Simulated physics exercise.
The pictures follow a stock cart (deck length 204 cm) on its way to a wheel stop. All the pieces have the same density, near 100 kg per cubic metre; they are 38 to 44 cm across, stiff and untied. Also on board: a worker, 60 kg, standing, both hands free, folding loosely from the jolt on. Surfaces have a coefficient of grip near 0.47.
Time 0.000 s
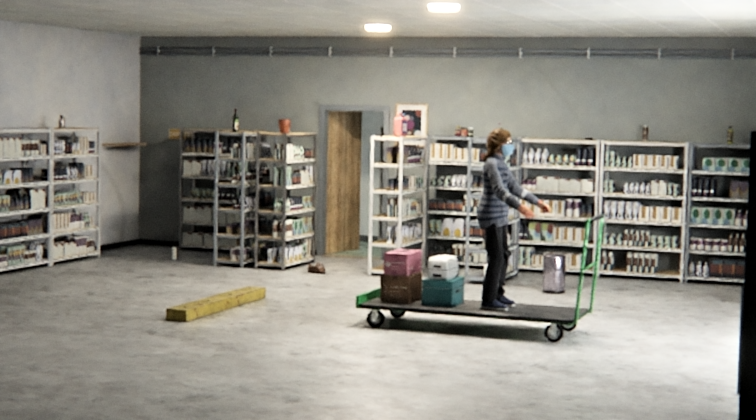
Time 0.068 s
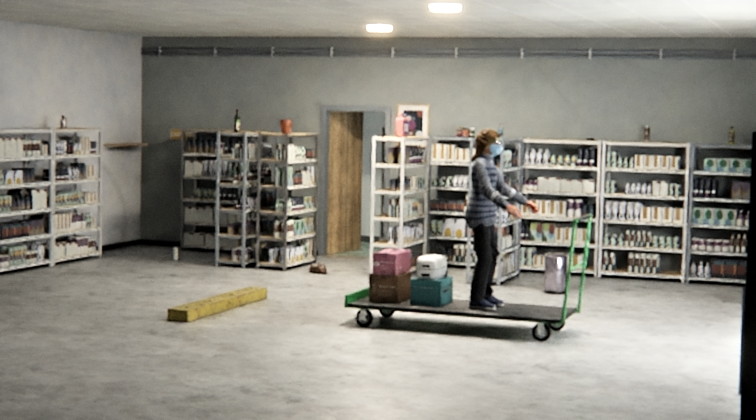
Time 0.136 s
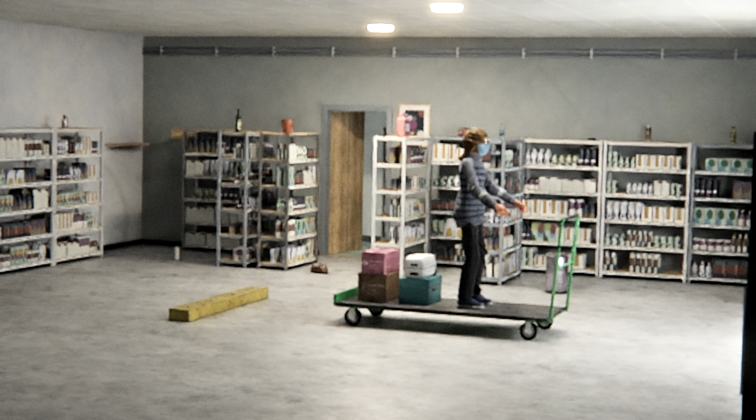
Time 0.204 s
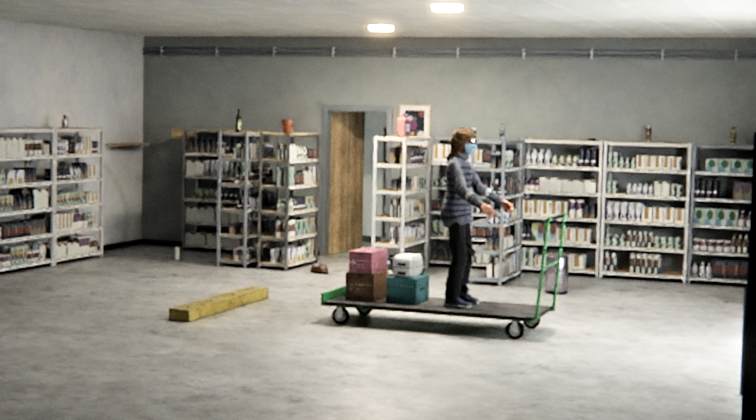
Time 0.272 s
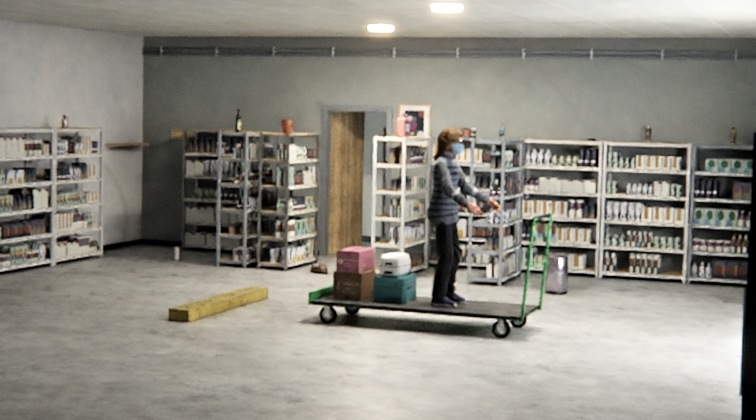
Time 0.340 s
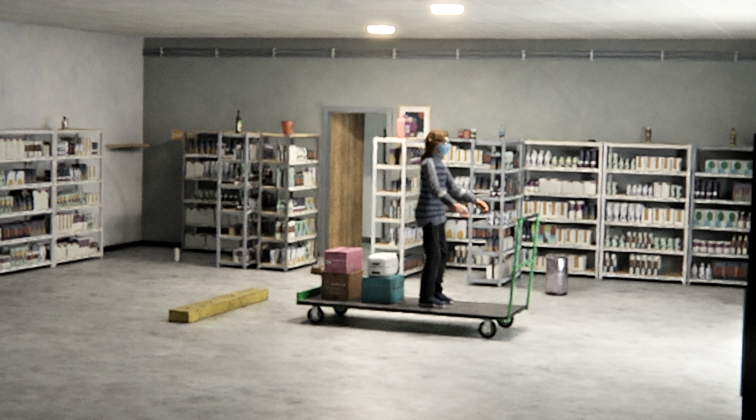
In a storeroom lined with stocked shelves, a masked person stands on a flat cart rolling left with boxes aboard.
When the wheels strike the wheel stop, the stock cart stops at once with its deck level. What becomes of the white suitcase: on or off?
Looks like it doesn't pass the edge this time.
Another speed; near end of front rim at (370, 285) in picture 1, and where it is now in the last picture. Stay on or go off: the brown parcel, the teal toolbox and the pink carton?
Result: Brown kept; teal kept; pink lost.
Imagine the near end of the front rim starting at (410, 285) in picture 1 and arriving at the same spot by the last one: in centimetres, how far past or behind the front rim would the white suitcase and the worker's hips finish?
Then white 30 past, hips 60 past.
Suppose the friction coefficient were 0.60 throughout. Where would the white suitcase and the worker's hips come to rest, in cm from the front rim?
White 40 behind, hips 40 behind.
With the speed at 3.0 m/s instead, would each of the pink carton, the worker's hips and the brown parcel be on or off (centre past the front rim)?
In that case pink off, hips off, brown on.
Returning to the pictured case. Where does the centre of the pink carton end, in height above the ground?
Height: Around 10 cm.
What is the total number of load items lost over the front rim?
Looks like the number is 1.
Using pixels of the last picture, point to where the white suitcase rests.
(263, 257).
After 0.86 s the deck stops.
After 1.11 s the white suitcase is 42 cm behind the rim, tilted 10°, near (262, 256) in the last picture's view.
After 1.41 s the white suitcase is 43 cm behind the rim, tilted 0°, near (263, 257) in the last picture's view.
After 1.86 s the white suitcase is 43 cm behind the rim, tilted 0°, near (263, 257) in the last picture's view.
At rest, 2.9 s, past the rim, pink carton; behind it, teal toolbox, white suitcase, brown parcel and the worker's hips.
